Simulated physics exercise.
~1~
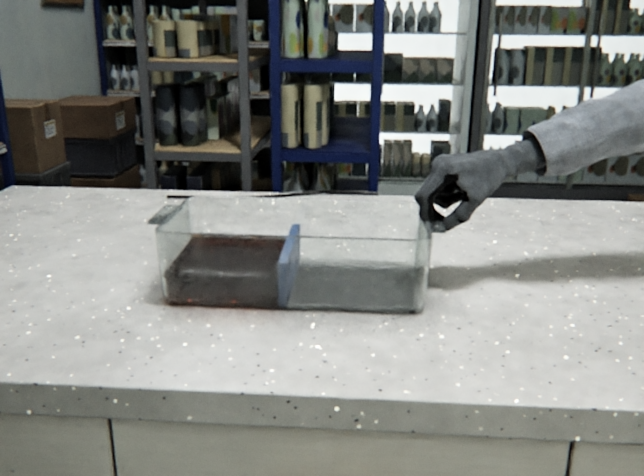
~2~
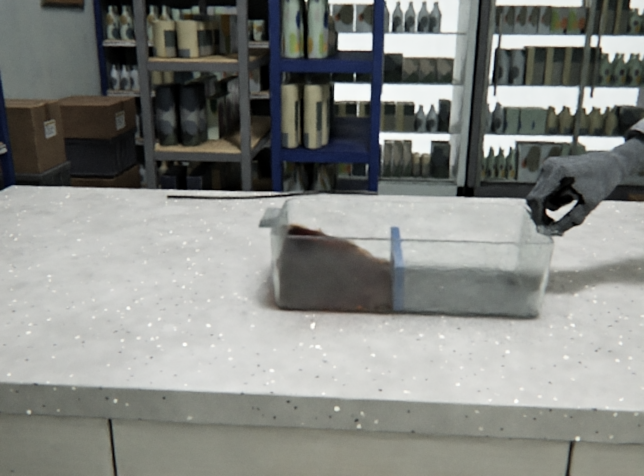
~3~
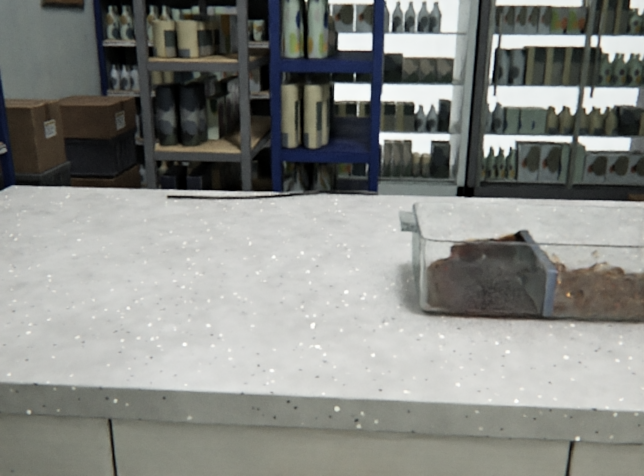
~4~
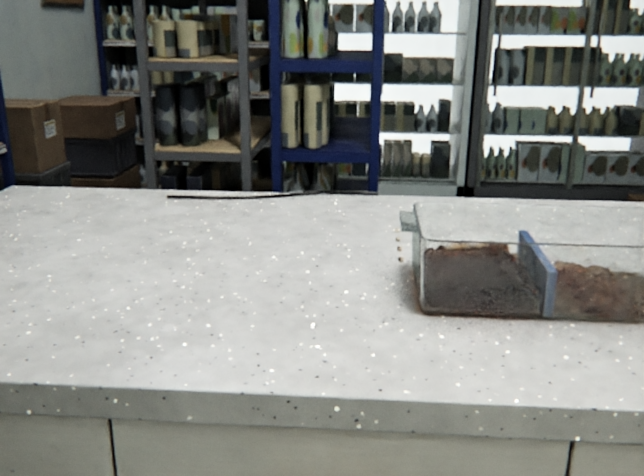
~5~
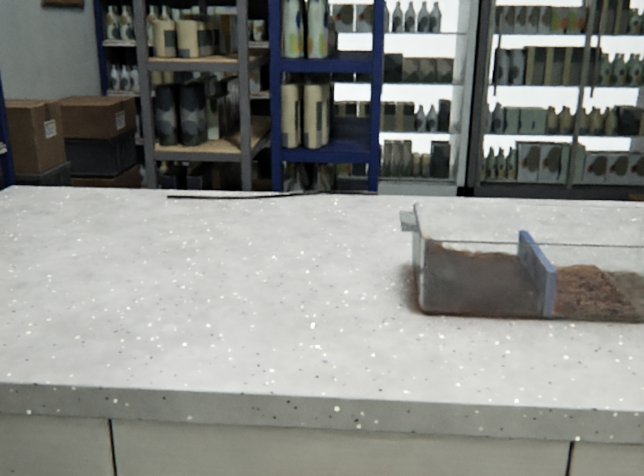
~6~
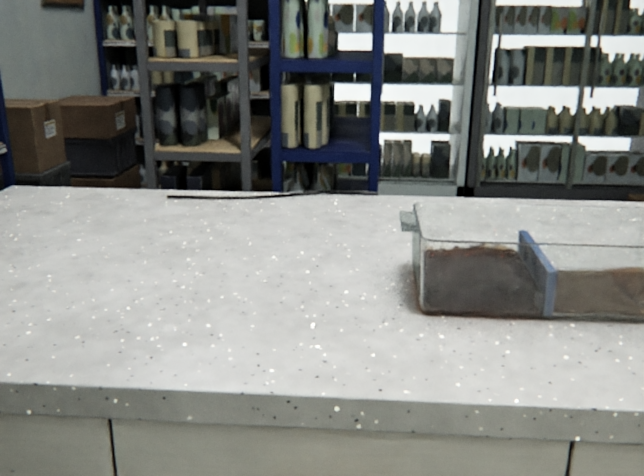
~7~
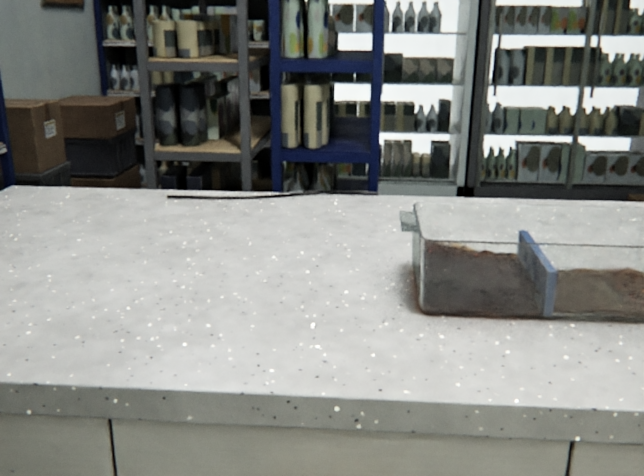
On a speckled counter, a hand pulls a divided clear box right, sloshing brown liquid across.
